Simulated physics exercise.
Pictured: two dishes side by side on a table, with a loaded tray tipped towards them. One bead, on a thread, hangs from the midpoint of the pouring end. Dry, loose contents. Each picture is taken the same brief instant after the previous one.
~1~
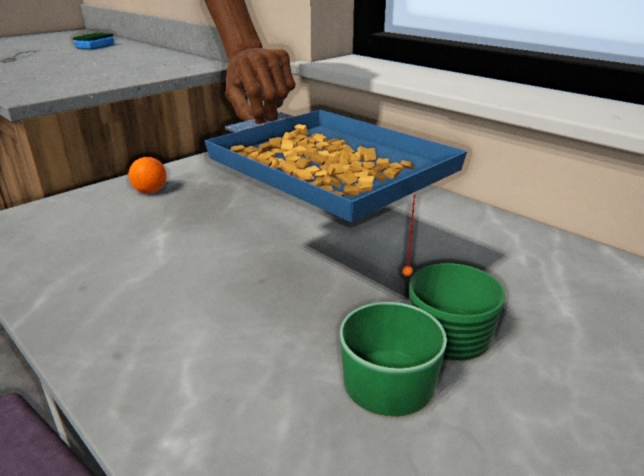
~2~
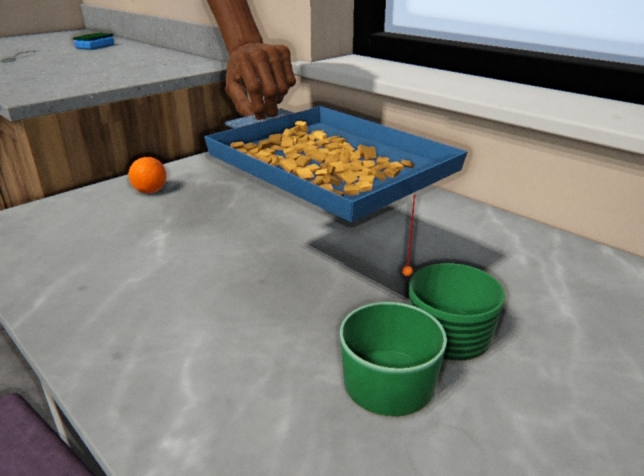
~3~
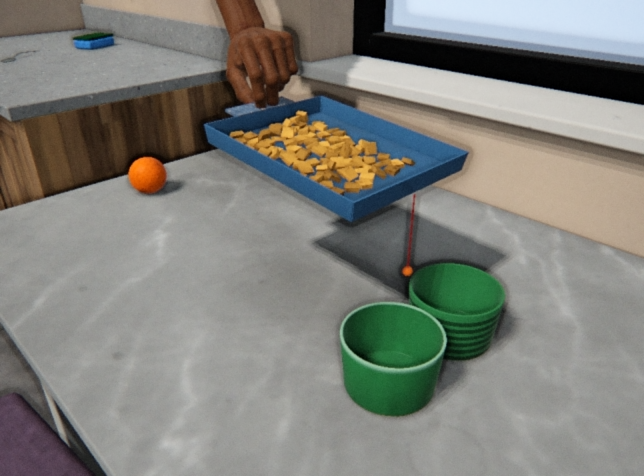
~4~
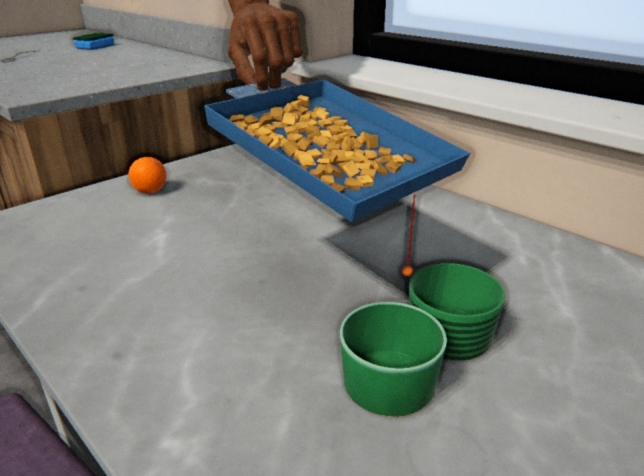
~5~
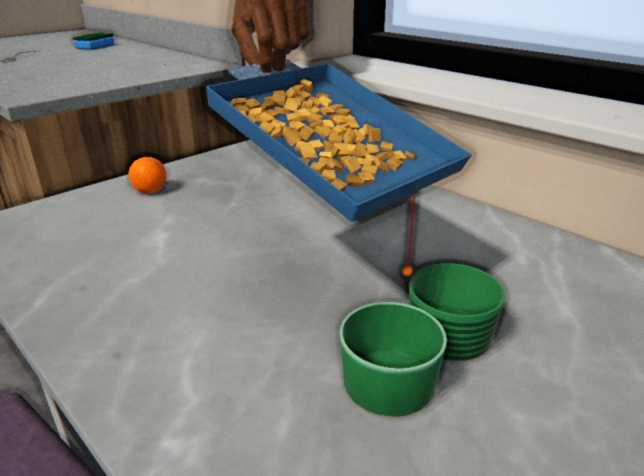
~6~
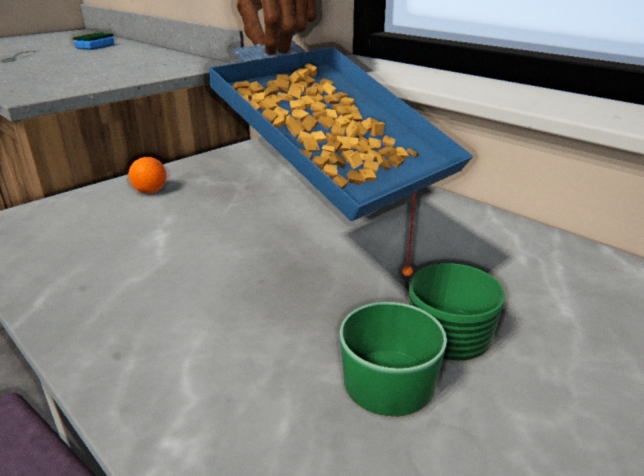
On a grey marbled tabletop beside a window, seen from above at an angle, an orange ball sits at the left. A hand holds a blue tray of yellowish-tan square pieces above the table, an orange bead hanging by a red thread from its near end, beside two green dishes at the right. The hand lifts the tray's far end, steepening its tilt, while the camera stays still.
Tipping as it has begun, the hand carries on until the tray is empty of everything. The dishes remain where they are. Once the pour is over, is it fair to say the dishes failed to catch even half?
No, they caught more than half.
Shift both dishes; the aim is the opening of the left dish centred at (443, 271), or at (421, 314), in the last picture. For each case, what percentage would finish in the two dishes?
It would be roughly 30 per cent, followed by roughly 90 per cent.
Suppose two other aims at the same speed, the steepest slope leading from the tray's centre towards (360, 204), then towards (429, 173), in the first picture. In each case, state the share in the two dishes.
So it's 60 percent with the first slope and 40 percent with the other.
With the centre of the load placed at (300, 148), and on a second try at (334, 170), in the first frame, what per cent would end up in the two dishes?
First 80 %, then 90 %.
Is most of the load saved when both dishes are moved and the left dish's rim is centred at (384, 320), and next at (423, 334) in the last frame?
The first place gets the greater share, the second the greater share.
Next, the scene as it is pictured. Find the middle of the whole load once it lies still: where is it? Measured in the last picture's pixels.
(445, 342).
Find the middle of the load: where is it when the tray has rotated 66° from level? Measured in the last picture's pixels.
The middle of the pieces lands at roughly (403, 166).
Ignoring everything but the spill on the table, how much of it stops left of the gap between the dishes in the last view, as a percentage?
I reckon around 10 per cent.
Just after the last frame, tray tipped steeply; every one on the tray.
A moment on, tray tipped past a quarter turn; roughly two thirds on the tray; about a tenth in the left dish; about a tenth in the right dish; about a tenth outside both; about a tenth in the air.
Further on, tray tipped past a quarter turn; roughly a third in the left dish; roughly half in the right dish; roughly a quarter outside both.
When it is over, tray tipped past a quarter turn; roughly a third in the left dish; roughly half in the right dish; roughly a quarter outside both.
